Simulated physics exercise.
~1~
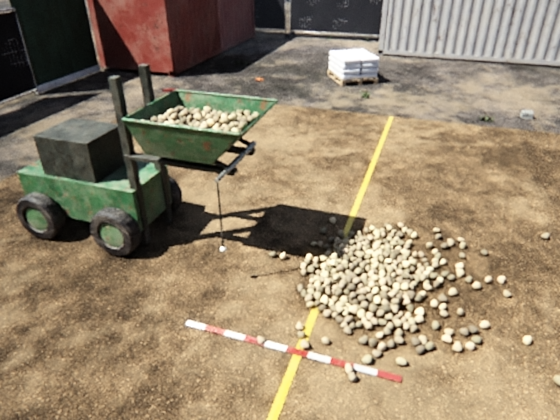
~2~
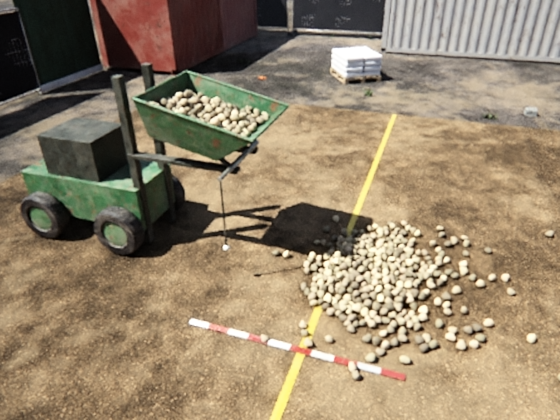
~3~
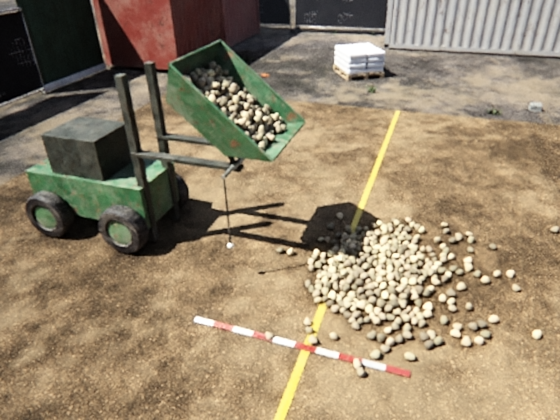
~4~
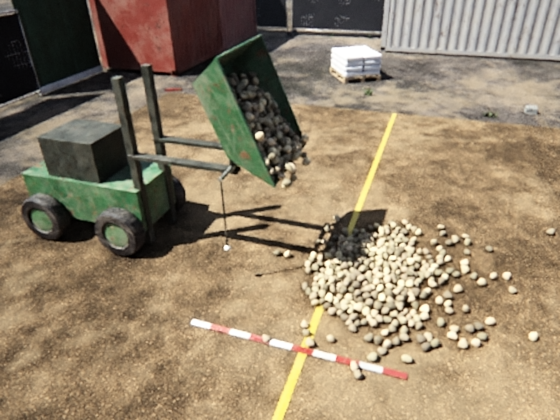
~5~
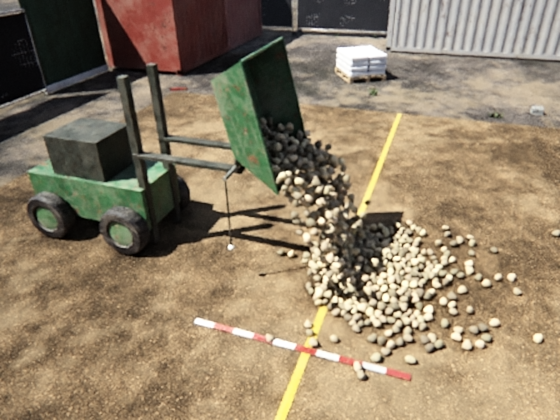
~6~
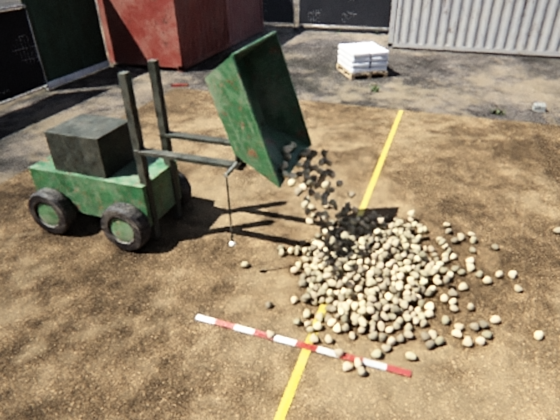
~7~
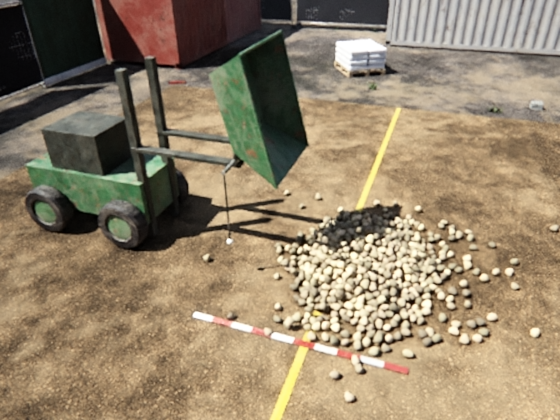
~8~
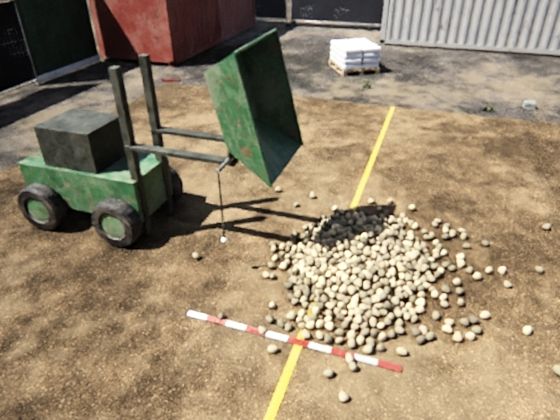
A sunlit yard of brown, gritty ground is seen from above by a slightly swaying camera, with a red container and a corrugated grey wall behind. On the left stands a green wheeled loader holding up a skip of pale, rounded stones, while more lie heaped across a yellow line beside a red-and-white staff. The skip tips steeply to the right, and its stones slide to the lip and pour onto the heap. It jerks back slightly and forward again as the last ones fall. Finally the skip hangs empty above a broader pile spread over both sides of the line, mostly beyond it.
